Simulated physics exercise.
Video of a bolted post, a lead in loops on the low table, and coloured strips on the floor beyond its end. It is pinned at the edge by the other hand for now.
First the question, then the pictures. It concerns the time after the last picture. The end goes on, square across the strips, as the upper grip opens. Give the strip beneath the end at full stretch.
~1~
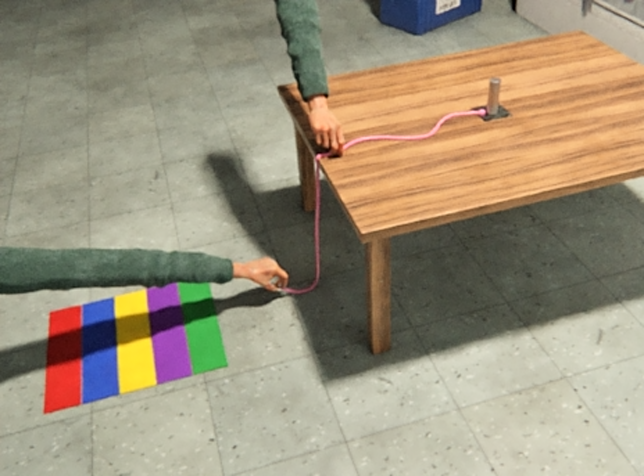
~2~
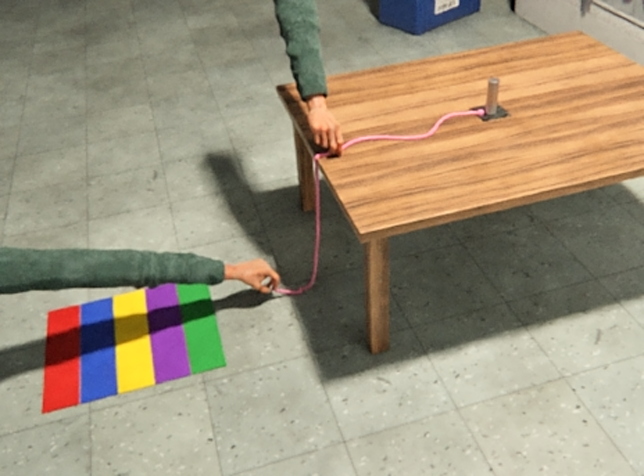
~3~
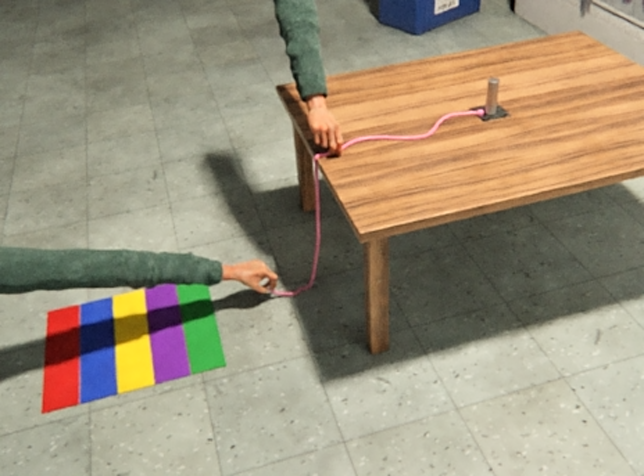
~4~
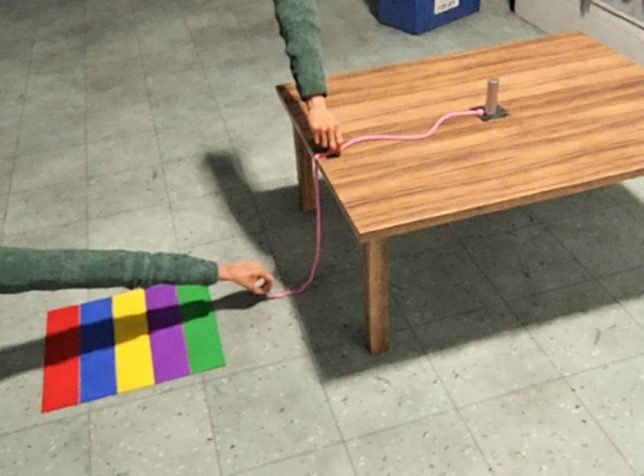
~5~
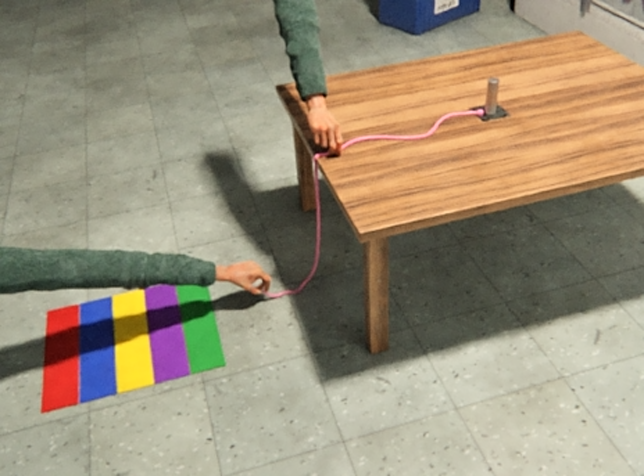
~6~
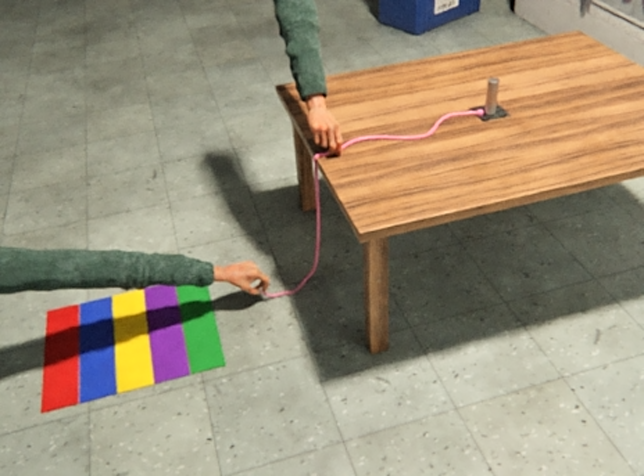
Purple strip.
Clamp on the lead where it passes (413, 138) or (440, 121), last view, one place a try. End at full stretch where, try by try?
Per try (px, approx.): (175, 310), (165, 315).
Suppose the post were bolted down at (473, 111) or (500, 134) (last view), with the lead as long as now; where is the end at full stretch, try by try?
You'd see it somewhere around (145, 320), and then around (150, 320).
Soon after, end near (218, 301); short of the strips.
After that, end near (182, 310); over green.
At the stop, end near (161, 315); over purple. It gets as far as the purple strip.
